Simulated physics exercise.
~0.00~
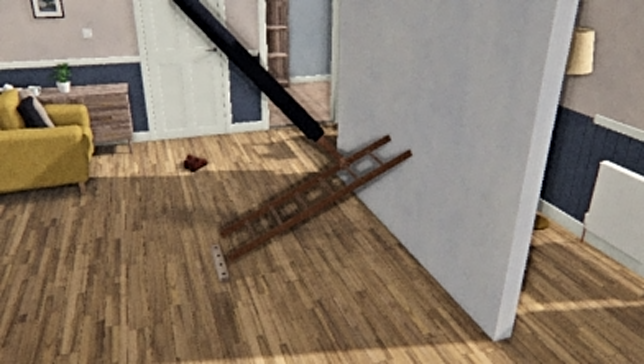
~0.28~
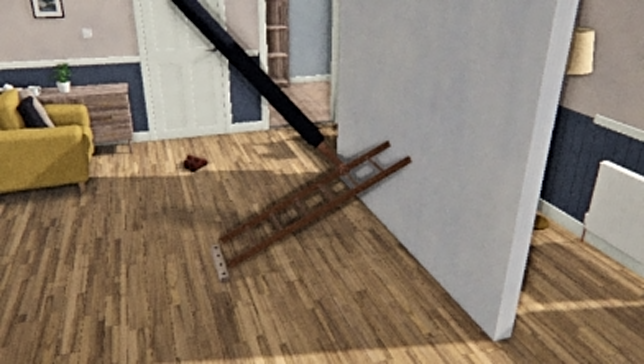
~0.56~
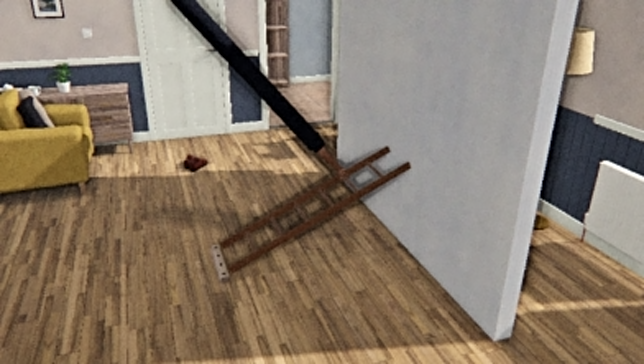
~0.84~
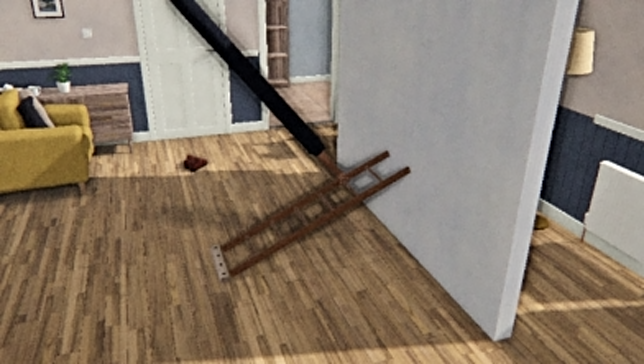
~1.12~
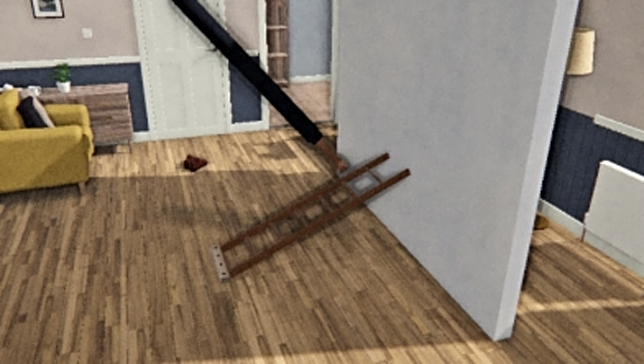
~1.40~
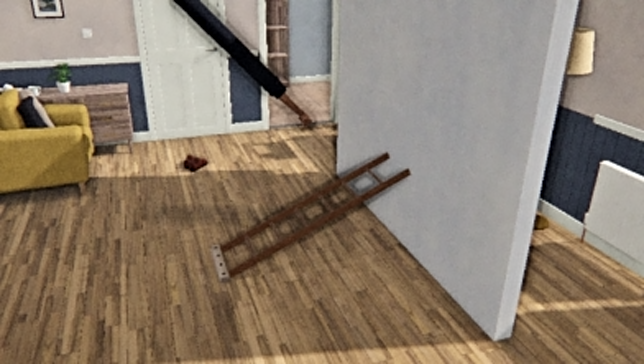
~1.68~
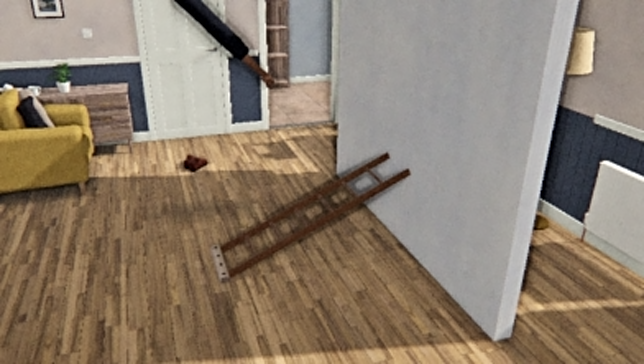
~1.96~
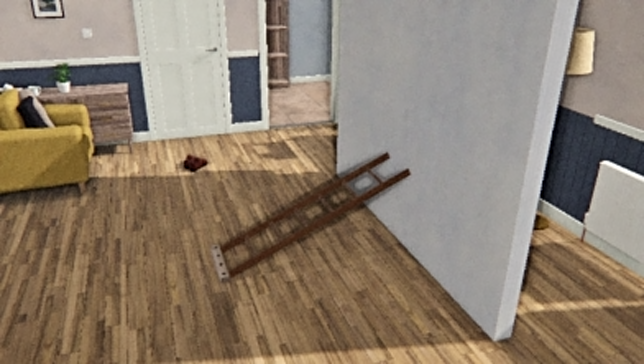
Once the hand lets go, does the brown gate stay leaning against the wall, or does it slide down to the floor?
It stays leaning against the wall, keeping its place after the hand has drawn away.
